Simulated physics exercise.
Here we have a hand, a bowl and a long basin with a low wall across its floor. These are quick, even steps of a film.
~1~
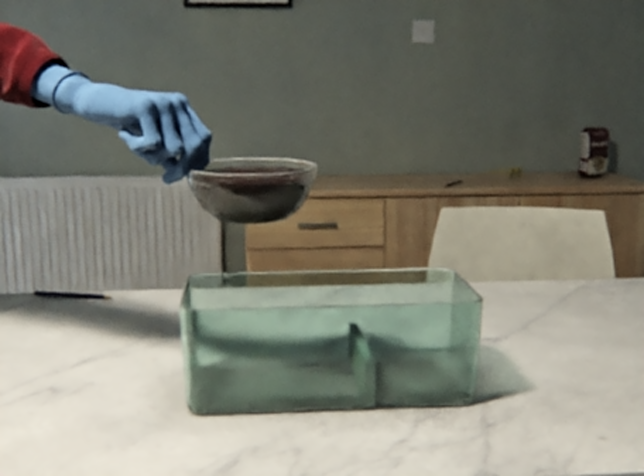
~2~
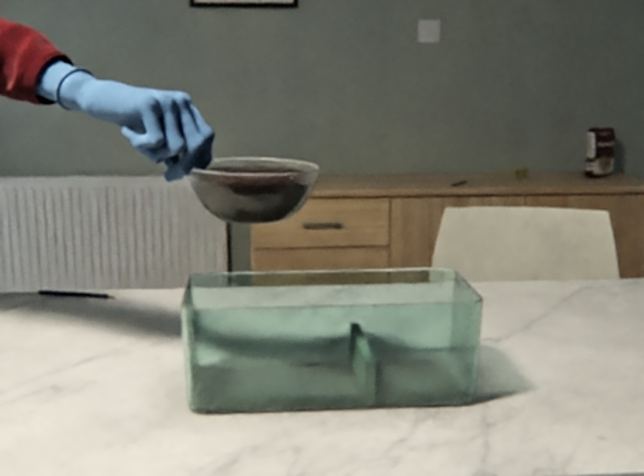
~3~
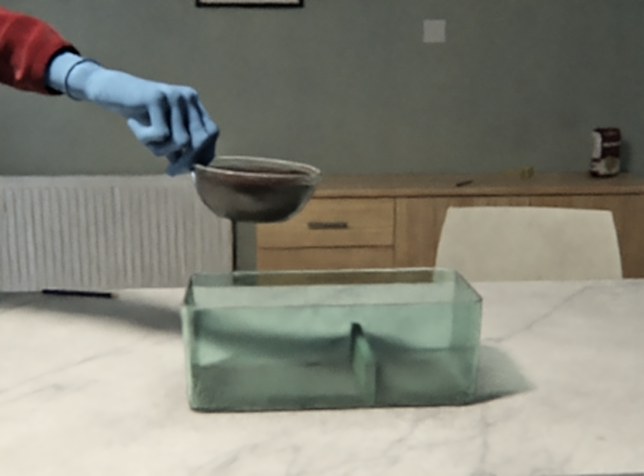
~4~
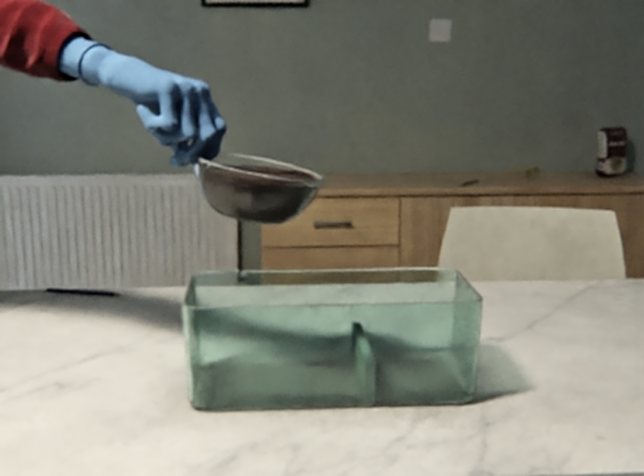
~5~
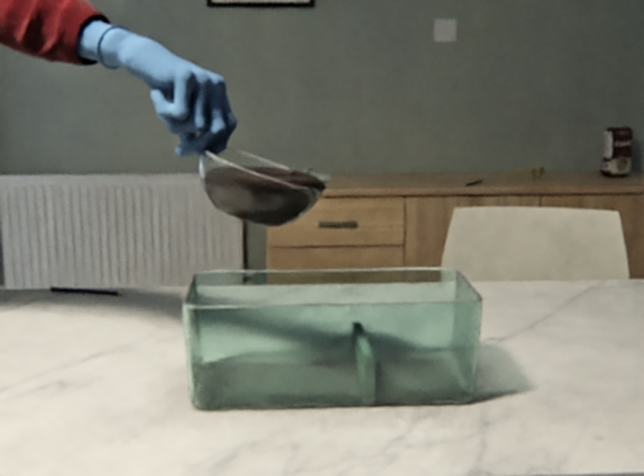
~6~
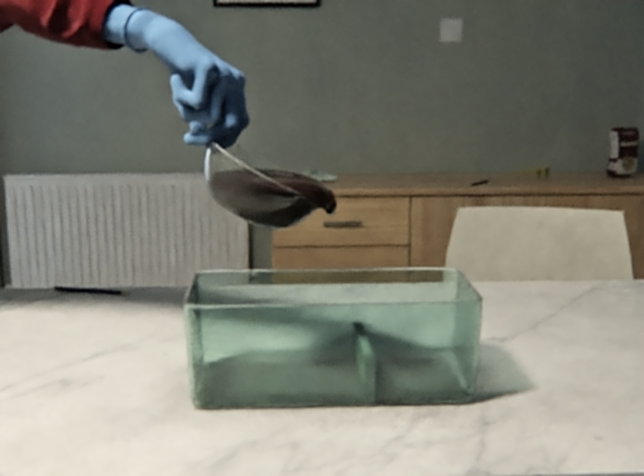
A blue-gloved hand tilting a glass bowl of dark liquid rightward above a long glass basin with a low dividing wall.
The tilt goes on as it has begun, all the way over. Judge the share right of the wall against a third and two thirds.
In the end between a third and two thirds is right of the wall.
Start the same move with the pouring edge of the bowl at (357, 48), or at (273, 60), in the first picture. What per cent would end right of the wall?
Near 85 % and 20 %.
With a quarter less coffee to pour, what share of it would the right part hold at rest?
Roughly 35 in a hundred.
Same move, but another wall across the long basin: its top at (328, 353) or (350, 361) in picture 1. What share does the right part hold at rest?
The first gives 85 %, the second 65 %.
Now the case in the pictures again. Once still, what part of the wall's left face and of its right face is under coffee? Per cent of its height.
Left: 20 %. Right: 30 %.
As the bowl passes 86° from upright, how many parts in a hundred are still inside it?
Near 10 %.
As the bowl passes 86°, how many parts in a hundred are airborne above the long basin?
It comes to 25 per cent or so.
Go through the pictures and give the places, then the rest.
It leans 0°; its right rim is at (317, 167); the coffee meets the walls at (190, 174) and (313, 173); the long basin's rim runs from (184, 293) to (468, 286); the wall's top is at (361, 342), in the first frame.
It leans 1°; its right rim is at (318, 169); the coffee meets the walls at (192, 173) and (314, 174), in the second frame.
It leans 5°; its right rim is at (320, 173); the coffee meets the walls at (195, 172) and (315, 176), in the third frame.
It leans 11°; its right rim is at (322, 180); the coffee meets the walls at (199, 171) and (319, 177), in the fourth frame.
It leans 20°; its right rim is at (323, 190); the coffee meets the walls at (204, 172) and (321, 183); 2 per cent is over the edge, in the fifth frame.
It leans 30°; its right rim is at (322, 201); the coffee meets the walls at (209, 175) and (313, 188); 11 per cent is over the edge, in the sixth frame.
A moment on, the bowl is tipped on its side and 10 per cent is still to pour, 22 is left of the wall and 43 right of it.
Next, the bowl is tipped right over and 0 per cent is still to pour, 48 is left of the wall and 51 right of it.
Then the bowl is tipped right over and 0 per cent is still to pour, 49 is left of the wall and 51 right of it.
Later the bowl is tipped right over and 0 per cent is still to pour, 49 is left of the wall and 51 right of it.
Finally, 49 per cent lies left of the wall, 51 right of it and 1 outside.
